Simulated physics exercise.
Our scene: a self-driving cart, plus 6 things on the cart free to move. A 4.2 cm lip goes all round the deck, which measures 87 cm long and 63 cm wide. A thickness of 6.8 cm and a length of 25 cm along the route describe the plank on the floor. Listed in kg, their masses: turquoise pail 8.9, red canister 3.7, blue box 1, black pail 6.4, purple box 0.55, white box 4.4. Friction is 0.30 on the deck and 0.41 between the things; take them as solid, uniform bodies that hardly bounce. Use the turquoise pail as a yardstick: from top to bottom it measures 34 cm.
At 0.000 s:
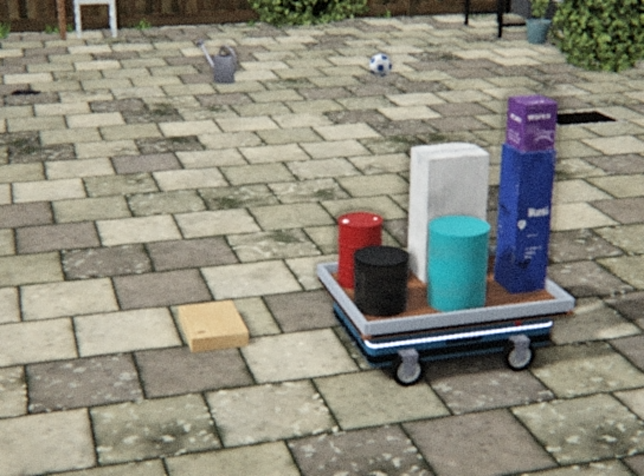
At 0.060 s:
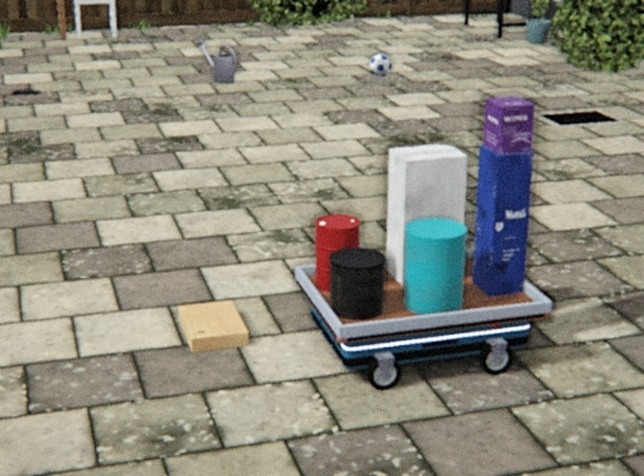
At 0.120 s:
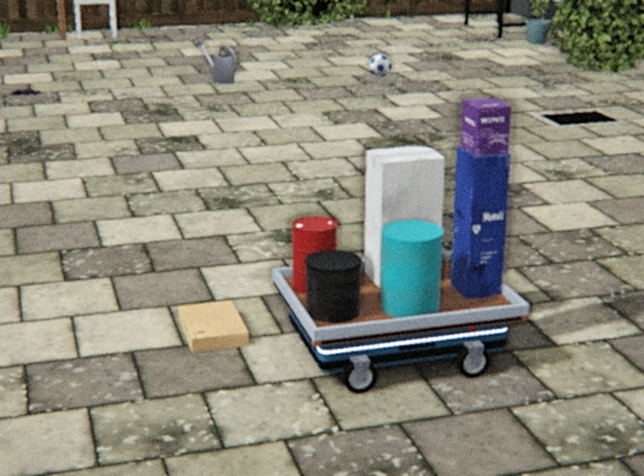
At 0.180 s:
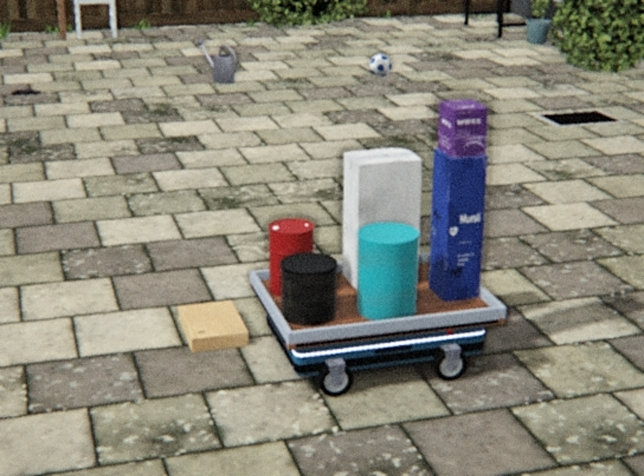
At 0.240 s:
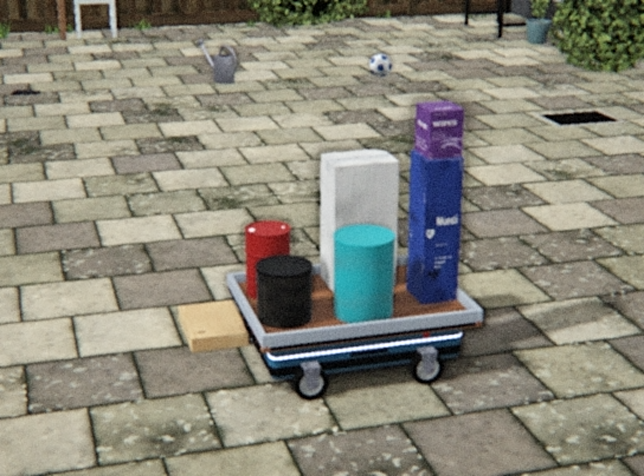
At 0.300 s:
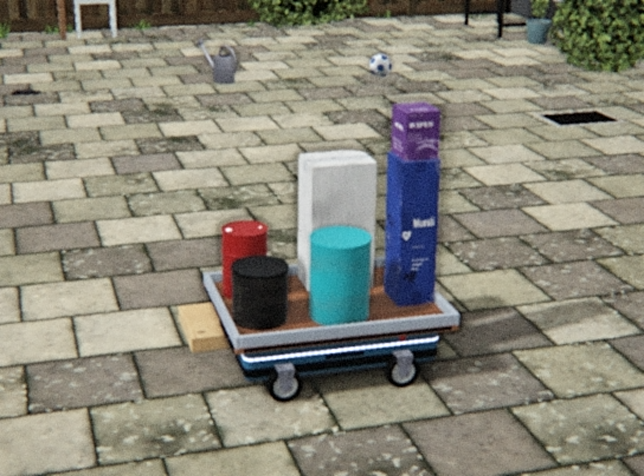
At the start, a flat cart carrying red, black and turquoise canisters, a white box and a purple box stacked on a tall blue one stands right of a plank on a paved yard. The cart then rolls steadily left, its load staying upright, until its left end partly hides the plank.
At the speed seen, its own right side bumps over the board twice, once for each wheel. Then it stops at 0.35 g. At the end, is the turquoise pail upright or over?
My guess is it rides it out.
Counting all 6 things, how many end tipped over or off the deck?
The count is 4.
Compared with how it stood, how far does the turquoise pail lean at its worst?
About 16°.
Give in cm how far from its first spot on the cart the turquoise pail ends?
About 10 cm.
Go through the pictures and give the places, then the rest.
In the first frame, 0 cm covered; turquoise pail (458, 264); red canister (360, 251).
In the second frame, 10 cm covered; black pail (357, 284); purple box (509, 125).
In the third frame, 20 cm covered; white box (404, 217); red canister (315, 256).
In the fourth frame, 31 cm covered; blue box (457, 224); black pail (309, 289).
In the fifth frame, 41 cm covered; purple box (439, 130); white box (359, 221).
In the sixth frame, 51 cm covered; turquoise pail (340, 276); red canister (245, 261).
After 0.70 s, 119 cm covered; purple box now off the deck; turquoise pail leaning 6° near (175, 285); white box leaning 54°.
After 1.30 s, 194 cm covered; white box now off the deck; turquoise pail slid 6 cm; blue box leaning 62°.
By the end (2.6 s), off the deck and tipped over, red canister, blue box, purple box and white box; the other 2 in place, give or take 10 cm.
